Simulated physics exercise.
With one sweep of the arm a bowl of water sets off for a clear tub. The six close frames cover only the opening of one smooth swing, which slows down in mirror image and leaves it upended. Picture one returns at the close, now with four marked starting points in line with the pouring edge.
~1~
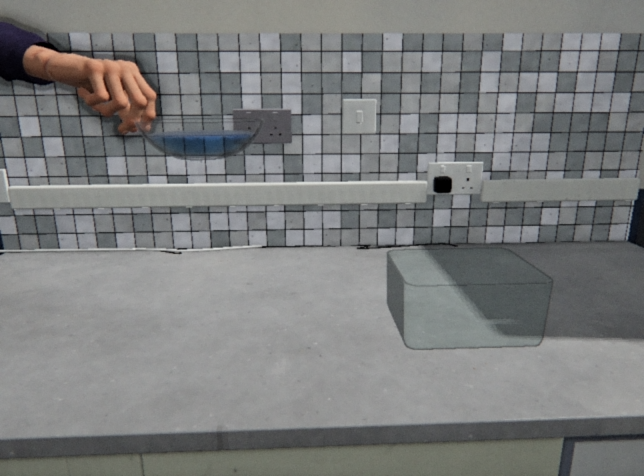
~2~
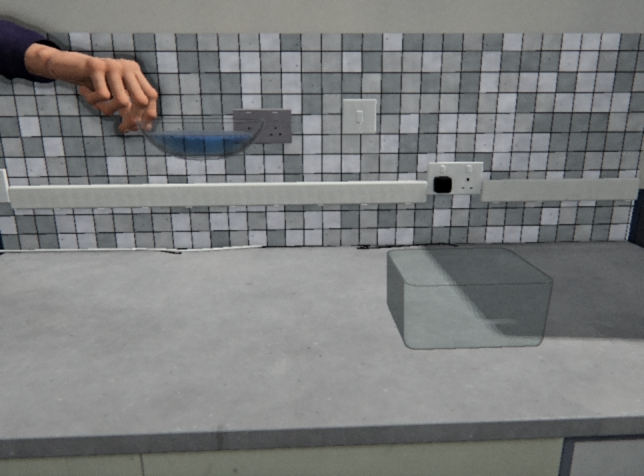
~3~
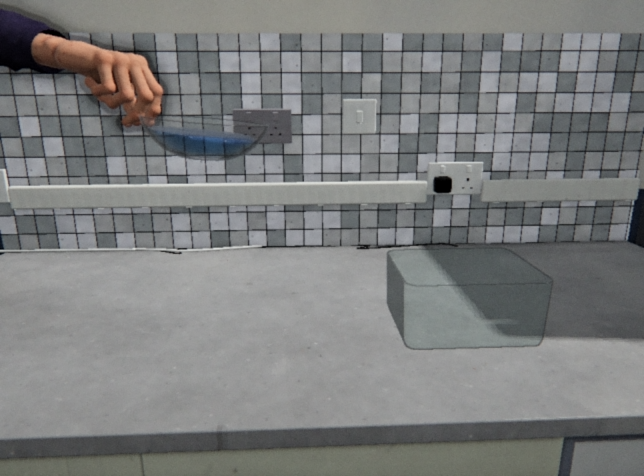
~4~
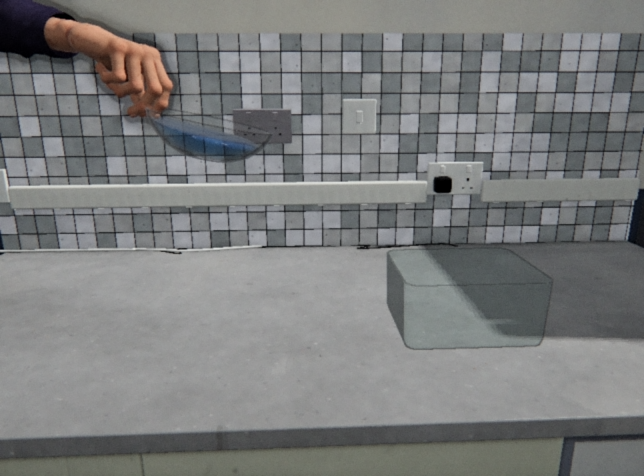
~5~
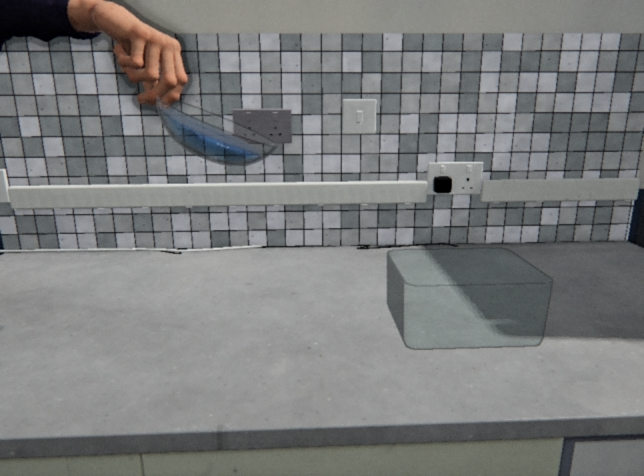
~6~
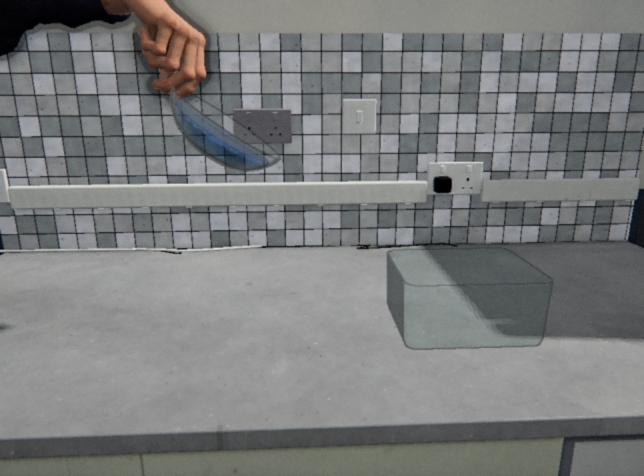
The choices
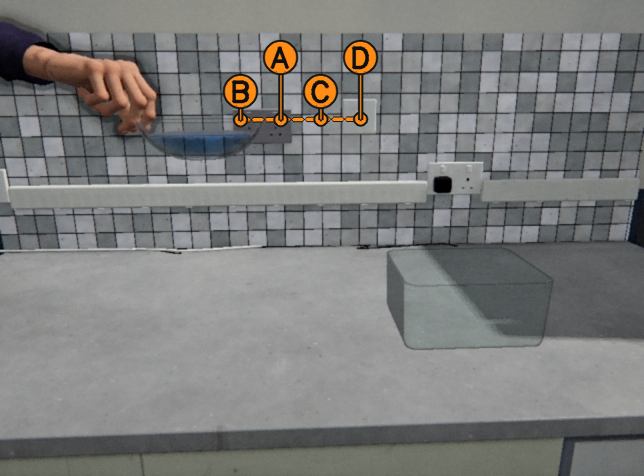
A hand at the upper left held a clear bowl of blue water above a grey counter with a clear tub on it, then rose slightly and tilted the bowl steadily down to the right.
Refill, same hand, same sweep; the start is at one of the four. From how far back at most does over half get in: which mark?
The limit is C.
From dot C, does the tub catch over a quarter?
Yes, it does.
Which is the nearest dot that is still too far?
The answer is A.
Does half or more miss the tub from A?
Yes, that goes wrong.
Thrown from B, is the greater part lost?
Yes, it does.
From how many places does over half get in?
Two of them.
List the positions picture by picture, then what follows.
Upright, lip at (262, 119); tub from (403, 347) to (541, 343); nothing has left yet, in the first picture.
Upright, lip at (263, 120); nothing has left yet, in the second picture.
Tipped about 5°, lip at (267, 125); nothing has left yet, in the third picture.
Tipped about 13°, lip at (272, 133); nothing has left yet, in the fourth picture.
Tipped about 23°, lip at (277, 145); nothing has left yet, in the fifth picture.
Tipped about 35°, lip at (280, 157); nothing has left yet, in the sixth picture.
In orange, A at (280, 119); B at (240, 119); C at (320, 119); D at (360, 119).
With A, about 12 % lands in the tub, 83 % falls short and 4 % goes beside or beyond.
With B, about 0 % lands in the tub, 95 % falls short and 5 % goes beside or beyond.
With C, about 72 % lands in the tub, 20 % falls short and 8 % goes beside or beyond.
With D, about 71 % lands in the tub, 10 % falls short and 19 % goes beside or beyond.
